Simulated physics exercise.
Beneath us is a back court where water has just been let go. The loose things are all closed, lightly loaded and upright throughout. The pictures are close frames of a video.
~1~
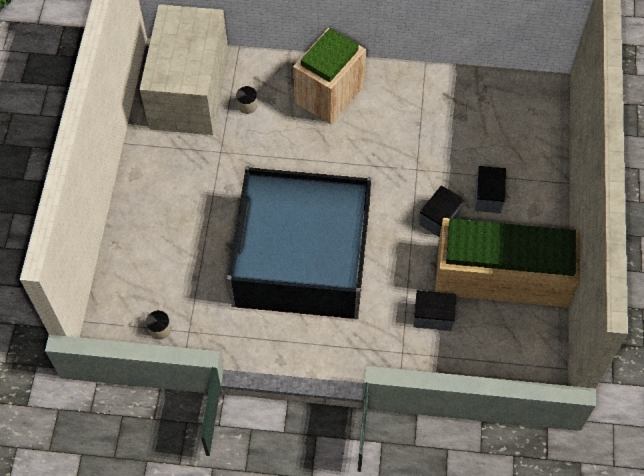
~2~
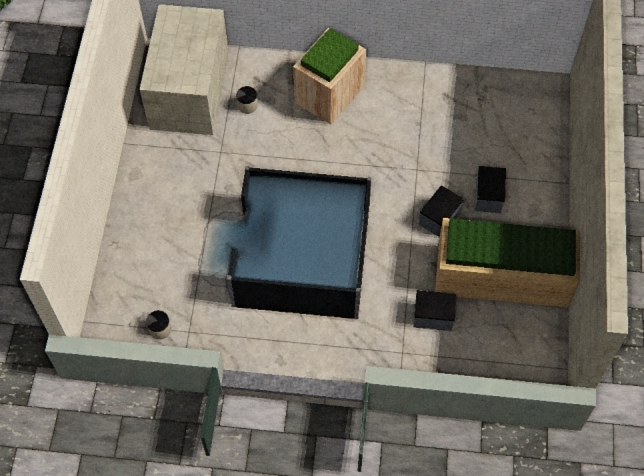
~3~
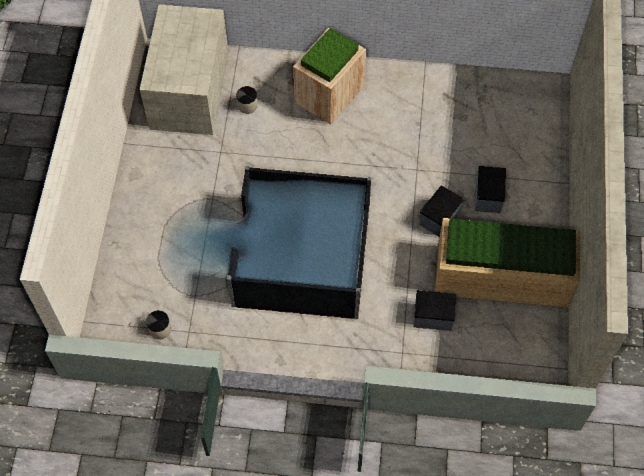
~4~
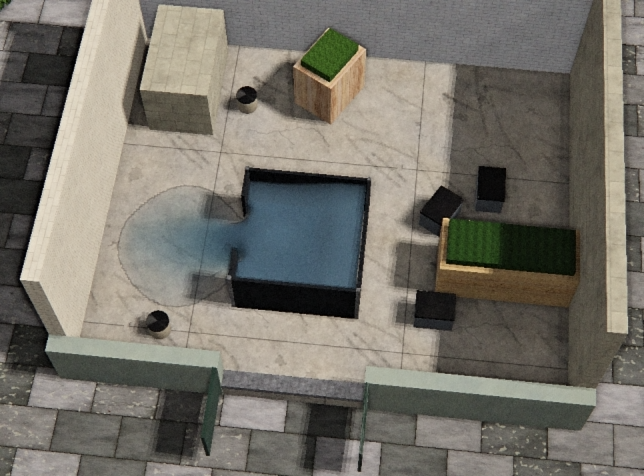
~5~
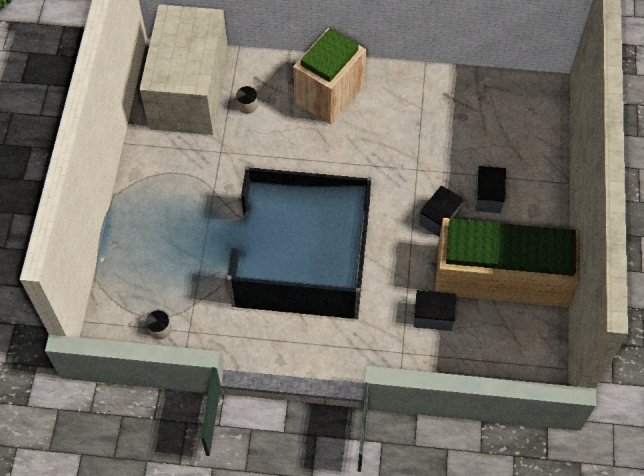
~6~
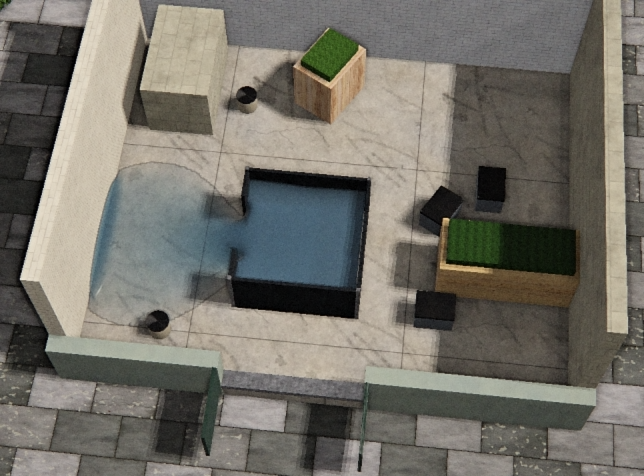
In a walled back court, water pours through a gap in the left side of a dark square tank and spreads in a widening sheet across the pale paving to the left wall, while the surrounding objects stay still.
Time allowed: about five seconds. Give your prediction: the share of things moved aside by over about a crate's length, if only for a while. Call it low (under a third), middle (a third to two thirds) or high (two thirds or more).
Low.
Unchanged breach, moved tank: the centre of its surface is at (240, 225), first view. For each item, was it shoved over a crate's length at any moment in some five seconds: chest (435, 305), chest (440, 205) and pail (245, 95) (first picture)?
Object by object, in turn: Lingered near its place, lingered near its place, lingered near its place.
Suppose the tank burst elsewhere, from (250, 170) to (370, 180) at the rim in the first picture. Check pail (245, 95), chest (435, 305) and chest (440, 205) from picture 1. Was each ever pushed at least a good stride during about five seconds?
Order as asked: Sent that far; not sent that far; sent that far.
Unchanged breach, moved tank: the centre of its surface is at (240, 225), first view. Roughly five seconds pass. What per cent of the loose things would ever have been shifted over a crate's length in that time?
Roughly 20 per cent.
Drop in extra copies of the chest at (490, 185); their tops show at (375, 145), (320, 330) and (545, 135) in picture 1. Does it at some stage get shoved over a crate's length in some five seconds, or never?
Taking them one at a time: Falls short; goes the distance; falls short.
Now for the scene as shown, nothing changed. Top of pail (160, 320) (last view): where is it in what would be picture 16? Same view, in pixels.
I'd put it at about (210, 309).
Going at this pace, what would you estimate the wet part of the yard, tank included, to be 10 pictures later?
Roughly 30 %.
A moment on, 0 of 5 are well off their spots; 0 afloat.
Next, 1 of 5 are well off their spots; 0 afloat.
Later, 1 of 5 are well off their spots; 0 afloat.
In the end, 1 of 5 are well off their spots, and 1 have been at some point; 1 afloat.
